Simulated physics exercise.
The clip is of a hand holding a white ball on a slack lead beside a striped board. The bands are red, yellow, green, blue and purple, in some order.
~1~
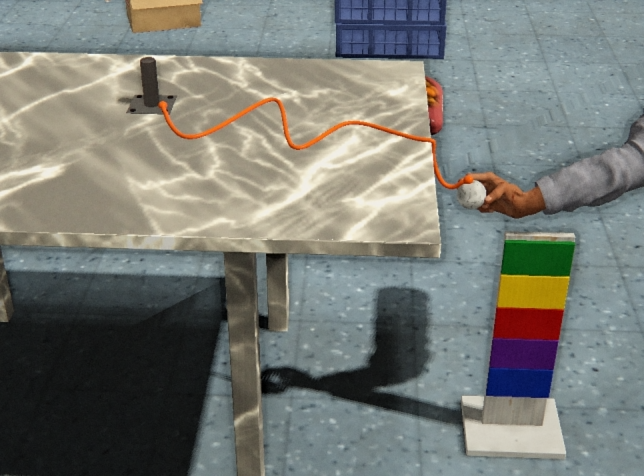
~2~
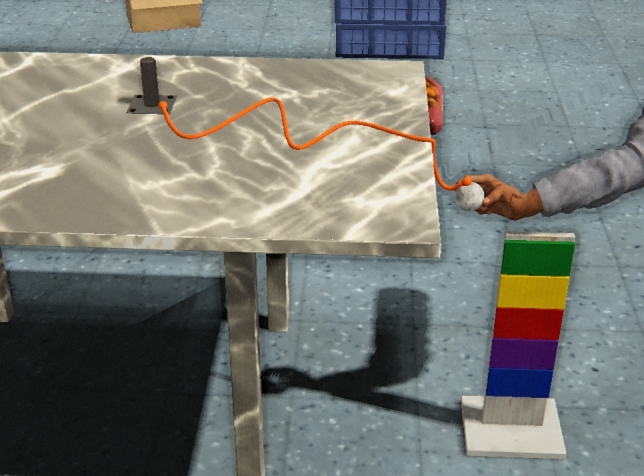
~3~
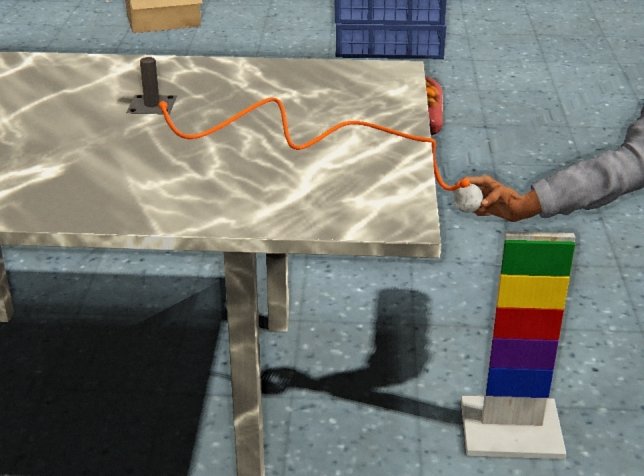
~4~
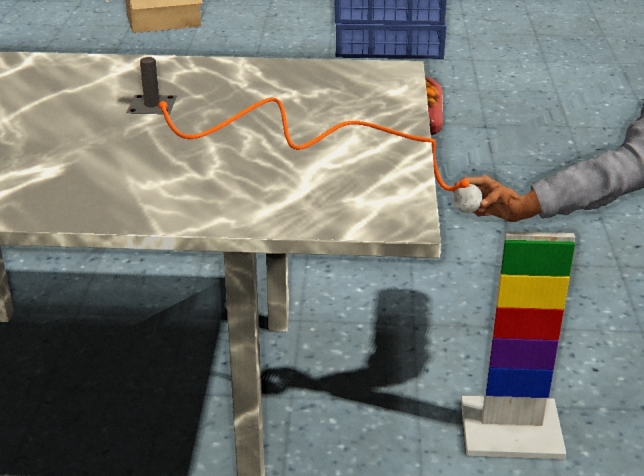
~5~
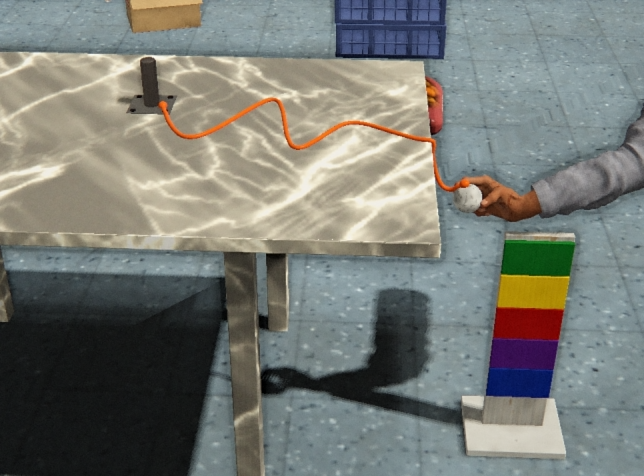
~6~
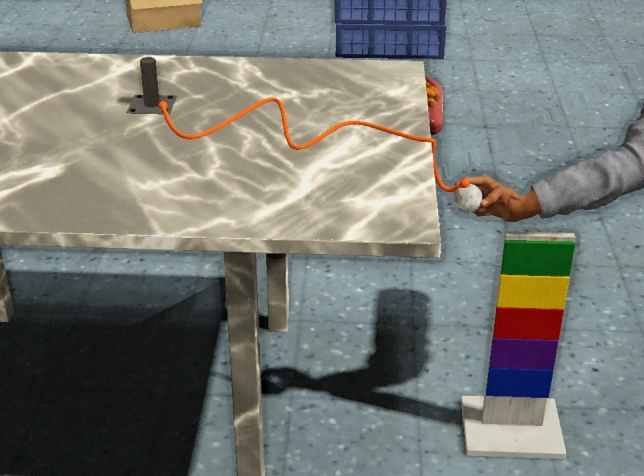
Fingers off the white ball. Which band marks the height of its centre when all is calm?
Its centre hangs level with the blue band.
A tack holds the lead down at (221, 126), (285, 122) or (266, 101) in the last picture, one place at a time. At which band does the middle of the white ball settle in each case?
Taking them in turn: Purple; yellow; red.
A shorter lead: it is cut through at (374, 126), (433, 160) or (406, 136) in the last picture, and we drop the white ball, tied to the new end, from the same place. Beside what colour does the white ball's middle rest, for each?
Try by try: Yellow; purple; red.
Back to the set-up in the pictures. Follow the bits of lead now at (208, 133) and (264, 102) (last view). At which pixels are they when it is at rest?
They go to (261, 115) and to (346, 125).
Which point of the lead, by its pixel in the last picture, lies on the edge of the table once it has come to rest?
The one at (286, 132).
Soon after, ball near (418, 359); level with blue.
After that, ball near (413, 362); level with blue.
In the end, ball near (409, 364); level with blue. Its middle rests at the blue band.
